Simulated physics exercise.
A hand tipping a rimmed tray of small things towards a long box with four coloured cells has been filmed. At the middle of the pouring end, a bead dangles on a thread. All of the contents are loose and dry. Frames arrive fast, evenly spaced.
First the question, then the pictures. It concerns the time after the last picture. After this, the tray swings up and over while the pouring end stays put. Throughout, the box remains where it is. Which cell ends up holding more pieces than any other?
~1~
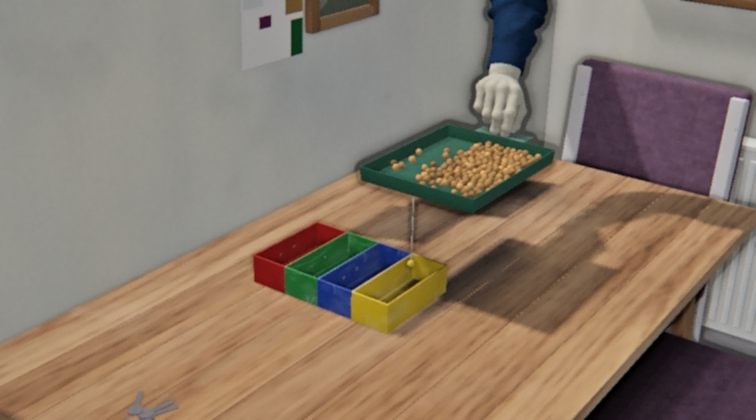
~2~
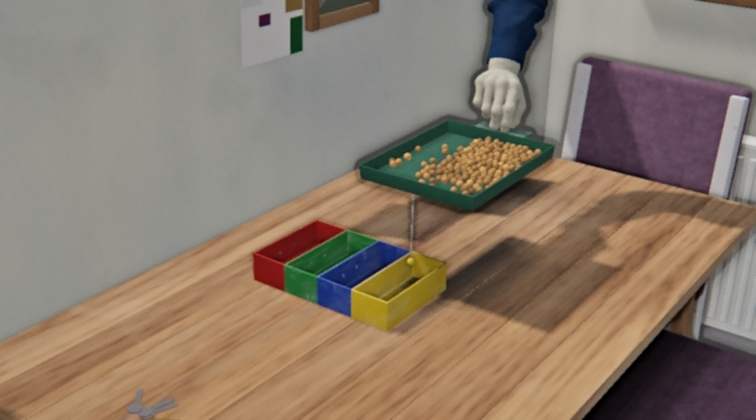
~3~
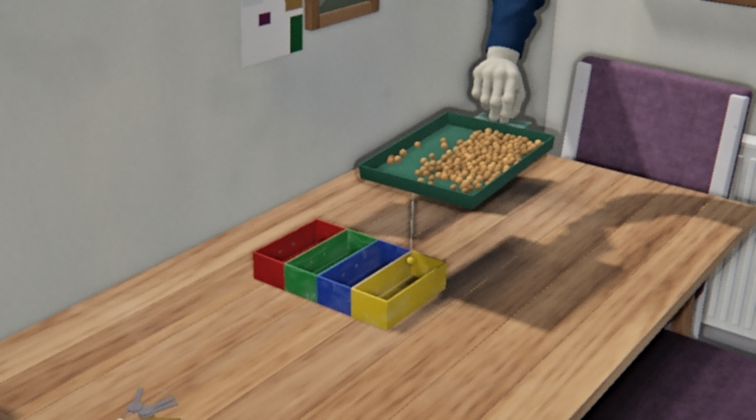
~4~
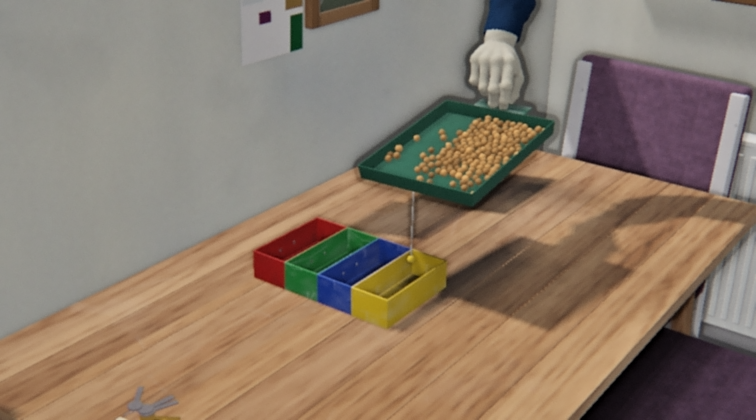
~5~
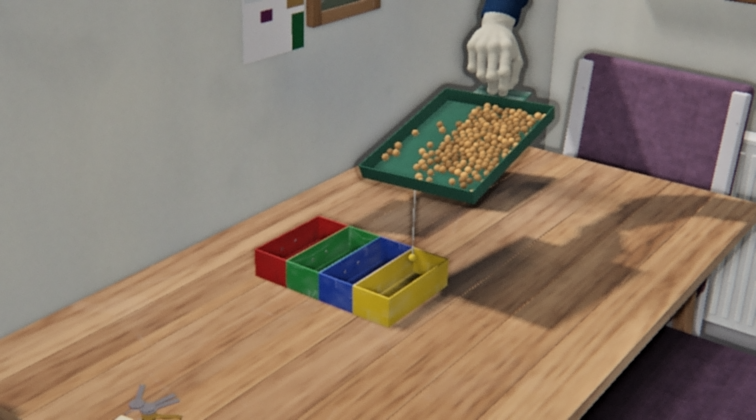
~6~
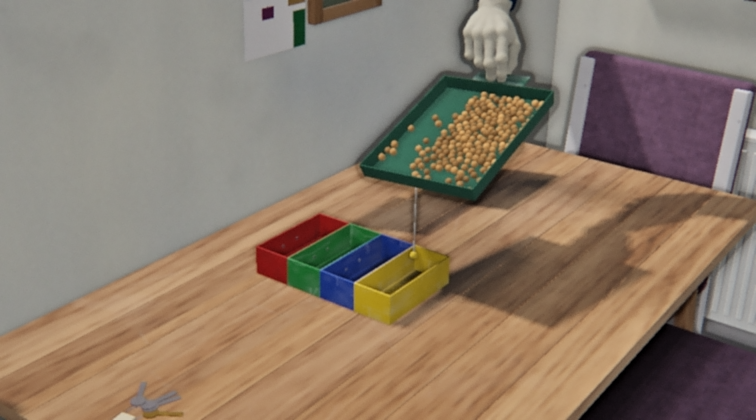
The blue cell ends up holding the most.
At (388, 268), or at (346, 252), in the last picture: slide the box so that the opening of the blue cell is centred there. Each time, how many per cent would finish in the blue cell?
30 %, 30 %.
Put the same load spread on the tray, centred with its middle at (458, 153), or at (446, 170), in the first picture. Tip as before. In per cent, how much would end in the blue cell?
Close to 50 per cent, followed by close to 40 per cent.
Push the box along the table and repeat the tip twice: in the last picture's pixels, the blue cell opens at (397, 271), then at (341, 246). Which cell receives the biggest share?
So the first one goes to that green cell and the second to that yellow cell.
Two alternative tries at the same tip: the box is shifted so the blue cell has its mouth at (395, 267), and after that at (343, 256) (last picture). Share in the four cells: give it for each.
90 per cent, then 70 per cent.
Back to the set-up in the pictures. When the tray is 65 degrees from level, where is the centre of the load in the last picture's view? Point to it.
Around (406, 168).
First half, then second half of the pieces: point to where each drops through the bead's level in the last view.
The leading part at (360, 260), the rest of it at (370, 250).
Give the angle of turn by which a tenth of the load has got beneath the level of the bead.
The angle is roughly 75° at that point.
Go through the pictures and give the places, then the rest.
The first picture shows corners of the pouring end near (362, 167) and (473, 199), level; middle of the load near (481, 168), round wooden beads; bead on its thread near (411, 264); red cell near (270, 272); green cell near (301, 284); blue cell near (335, 296); yellow cell near (370, 310).
The second picture shows corners of the pouring end near (361, 165) and (473, 196), level; middle of the load near (481, 165).
The third picture shows corners of the pouring end near (360, 165) and (472, 195), tipped barely, lowest at the left corner; middle of the load near (481, 159).
The fourth picture shows corners of the pouring end near (360, 165) and (471, 193), tipped a little, lowest at the left corner; middle of the load near (481, 150).
The fifth picture shows corners of the pouring end near (360, 165) and (472, 191), tipped clearly, lowest at the left corner; middle of the load near (480, 142), a little on the move.
The sixth picture shows corners of the pouring end near (361, 164) and (472, 188), tipped clearly, lowest at the left corner; middle of the load near (476, 135), all but a few on the move; red cell near (272, 263); green cell near (304, 275); blue cell near (337, 288); yellow cell near (372, 301).
Shortly afterwards, tray tipped steeply; the bulk on the tray; only a few in the blue cell; only a few in the green cell; a little falling or outside the box.
Next, tray tipped past a quarter turn; near a third on the tray; near a quarter in the blue cell; a little in the yellow cell; a little in the green cell; near a third falling or outside the box.
Some moments later, tray tipped past a quarter turn; near half in the blue cell; near a quarter in the yellow cell; a little in the green cell; near a quarter falling or outside the box.
In the end, tray tipped past a quarter turn; near half in the blue cell; near a quarter in the yellow cell; a little in the green cell; none at all in the red cell; near a quarter outside the box.
